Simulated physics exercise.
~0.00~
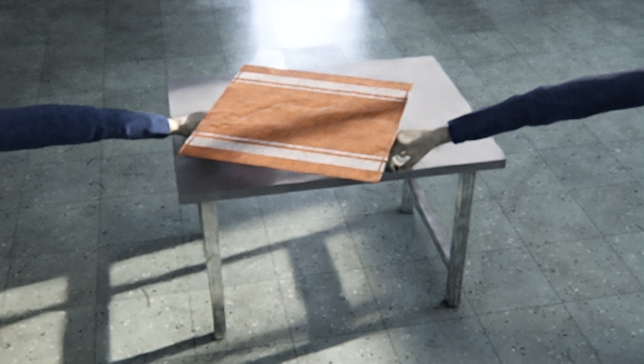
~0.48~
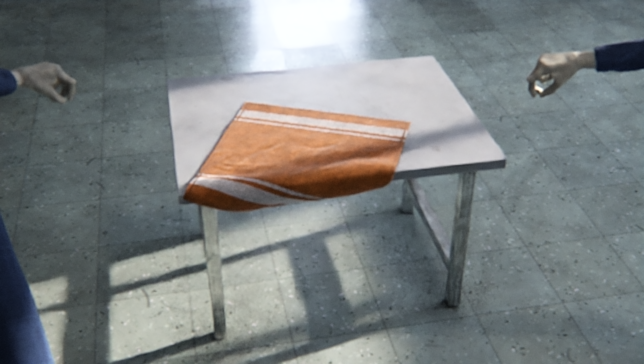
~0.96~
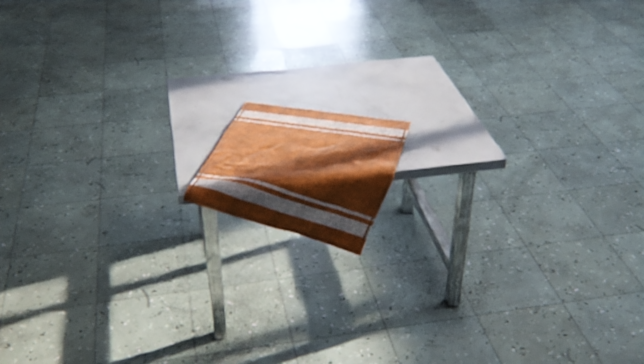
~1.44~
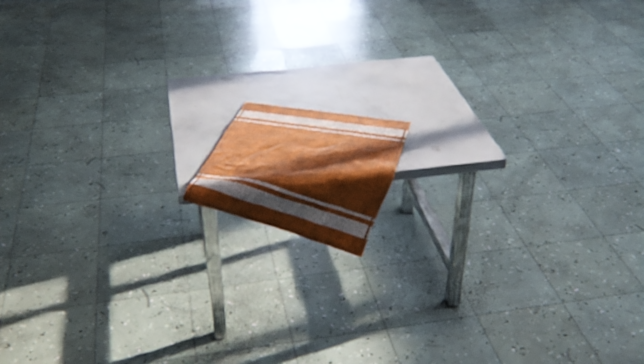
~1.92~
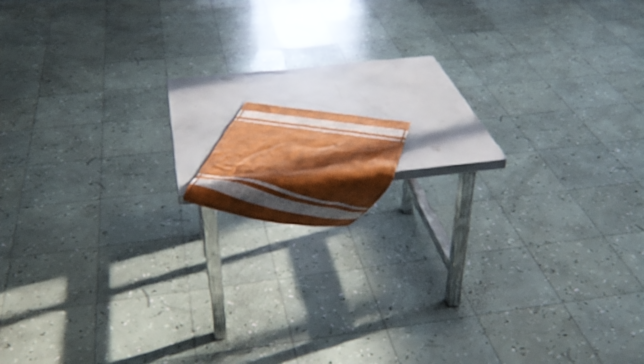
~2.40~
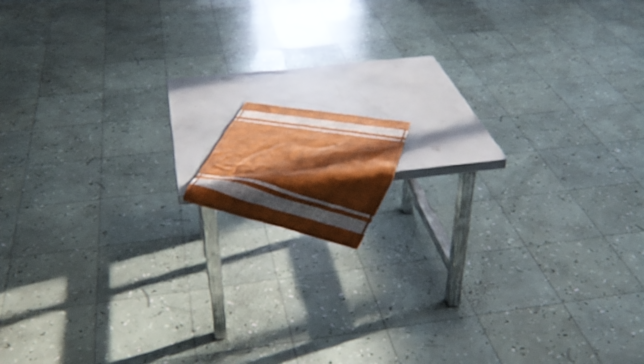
In a room with a tiled floor, two hands release an orange towel with pale stripes over a small table and withdraw to either side; its front part drops over the near edge, swings a little, and the towel stays mostly on top.
